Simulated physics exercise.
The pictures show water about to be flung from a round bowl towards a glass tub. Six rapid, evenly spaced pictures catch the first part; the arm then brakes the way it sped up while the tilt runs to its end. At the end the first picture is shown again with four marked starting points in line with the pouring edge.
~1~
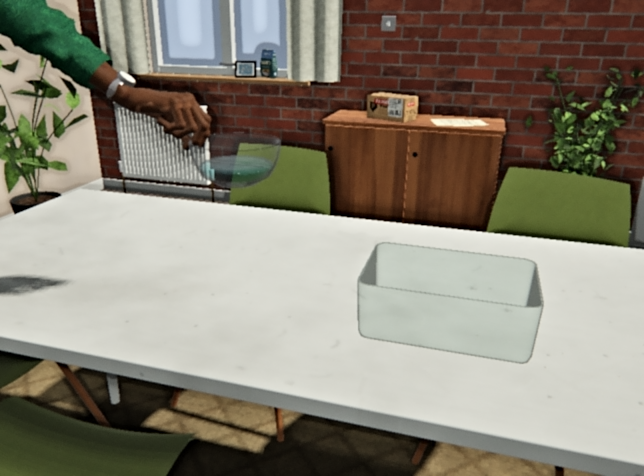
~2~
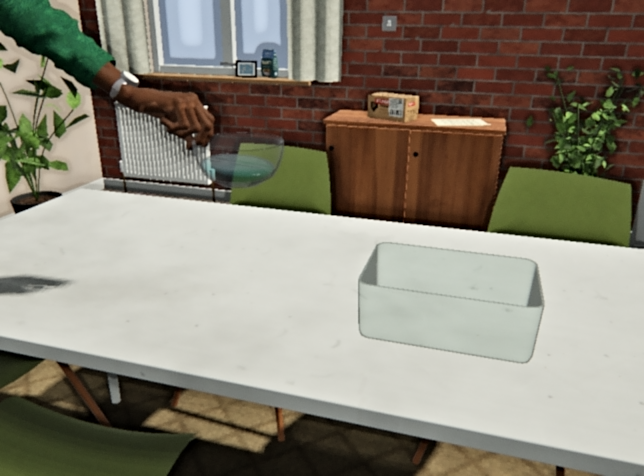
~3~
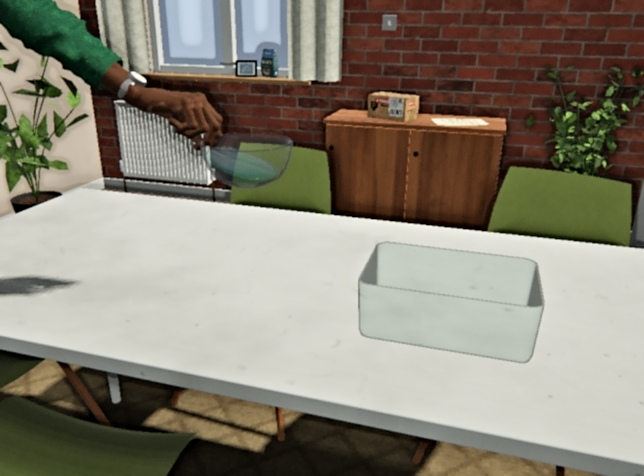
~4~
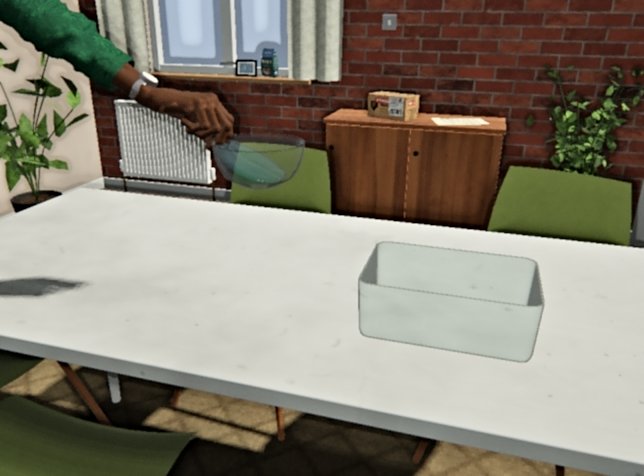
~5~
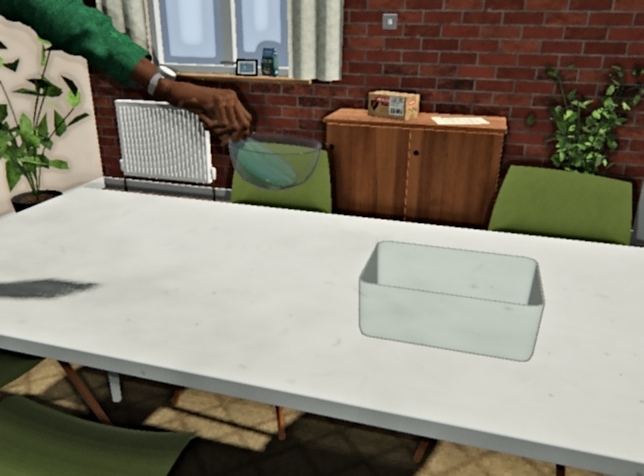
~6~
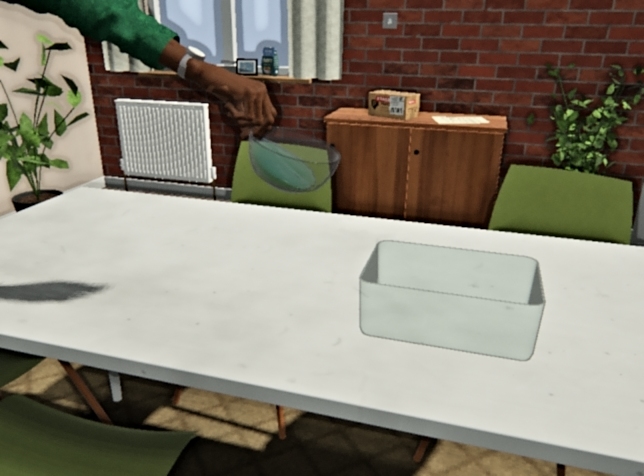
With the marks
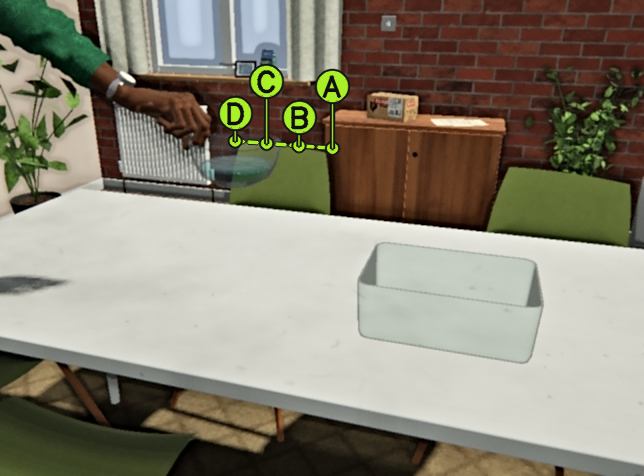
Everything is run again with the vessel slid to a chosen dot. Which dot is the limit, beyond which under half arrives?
Spot D.
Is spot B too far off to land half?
No.
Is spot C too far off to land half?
No, not at all.
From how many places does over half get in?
All of them.
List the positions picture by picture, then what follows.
Upright, lip at (276, 144); tub from (358, 333) to (531, 362); nothing has left yet, in the first frame.
Upright, lip at (279, 144); nothing has left yet, in the second frame.
Upright, lip at (288, 144); nothing has left yet, in the third frame.
Upright, lip at (300, 144); nothing has left yet, in the fourth frame.
Tipped about 4°, lip at (318, 148); nothing has left yet, in the fifth frame.
Tipped about 16°, lip at (337, 159); nothing has left yet, in the sixth frame.
In lime, A at (332, 148); B at (299, 145); C at (266, 143); D at (235, 141).
If A is chosen, about 84 % lands in the tub, 6 % falls short and 11 % goes beside or beyond.
If B is chosen, about 91 % lands in the tub, 4 % falls short and 5 % goes beside or beyond.
If C is chosen, about 81 % lands in the tub, 11 % falls short and 8 % goes beside or beyond.
If D is chosen, about 66 % lands in the tub, 28 % falls short and 6 % goes beside or beyond.
